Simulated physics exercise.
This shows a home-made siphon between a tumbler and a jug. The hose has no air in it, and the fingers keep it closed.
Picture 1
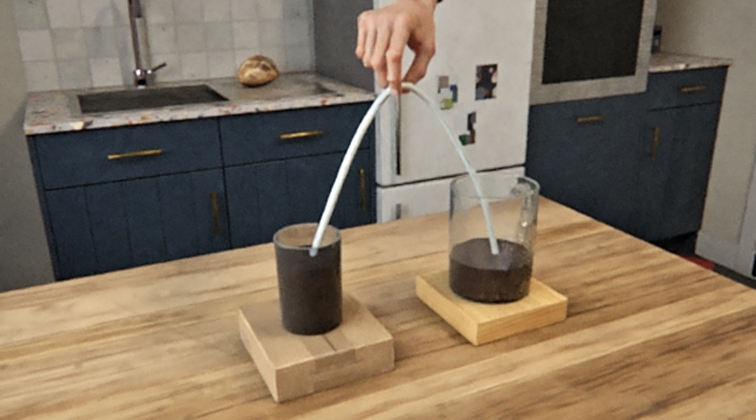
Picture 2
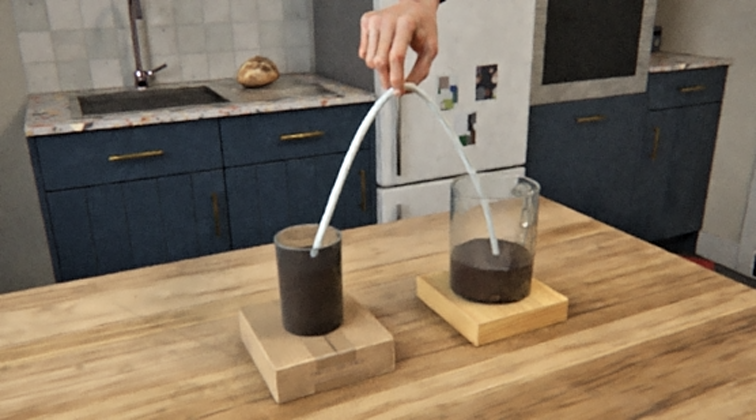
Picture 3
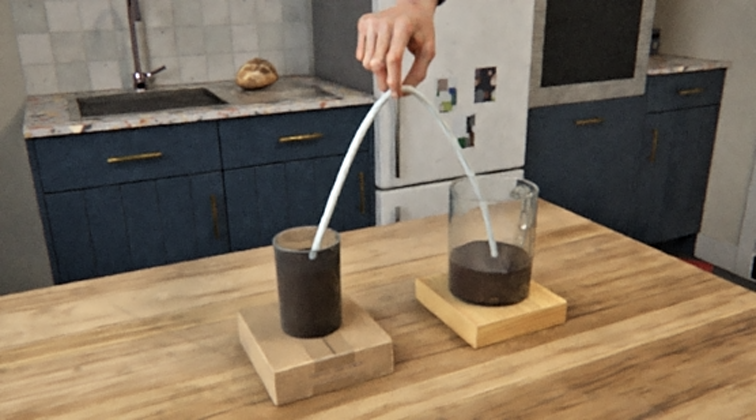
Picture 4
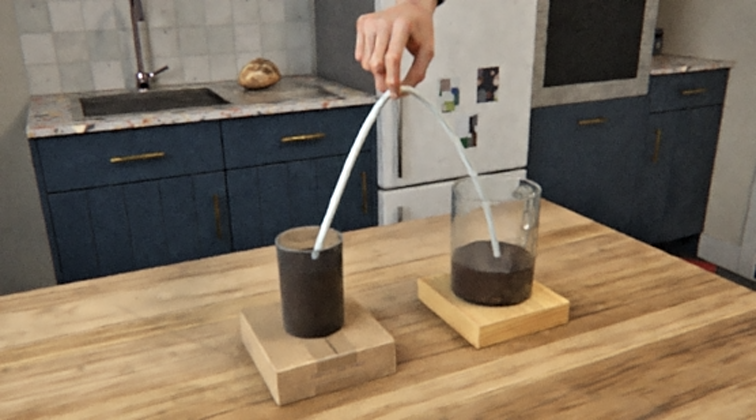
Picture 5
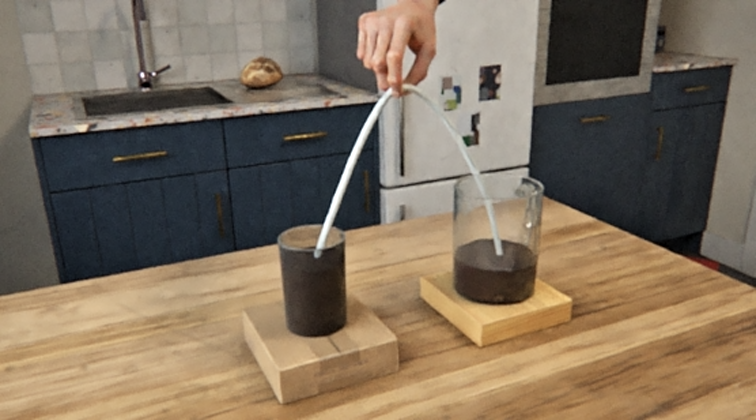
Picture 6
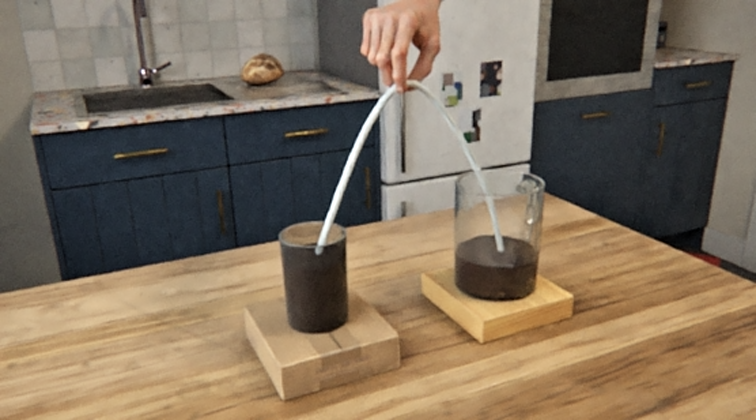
A hand holds a pale hose bent between a dark-filled tumbler and jug, barely moving.
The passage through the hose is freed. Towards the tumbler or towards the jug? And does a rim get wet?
The liquid travels right, and once there it fits inside.
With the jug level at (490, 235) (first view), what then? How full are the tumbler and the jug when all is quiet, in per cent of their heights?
The first settles near 60 percent and the second near 55 percent.
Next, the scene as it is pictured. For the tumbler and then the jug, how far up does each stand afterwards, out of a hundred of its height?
The first stands near 40 percent and the second near 40 percent.
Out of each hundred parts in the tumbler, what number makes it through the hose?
Estimate: Close to 45 %.
Next, the tumbler is about two thirds full; the jug is about a third full.
After that, the tumbler is about half full; the jug is about a third full.
Finally, the tumbler is about half full; the jug is about a third full; the two surfaces are level.
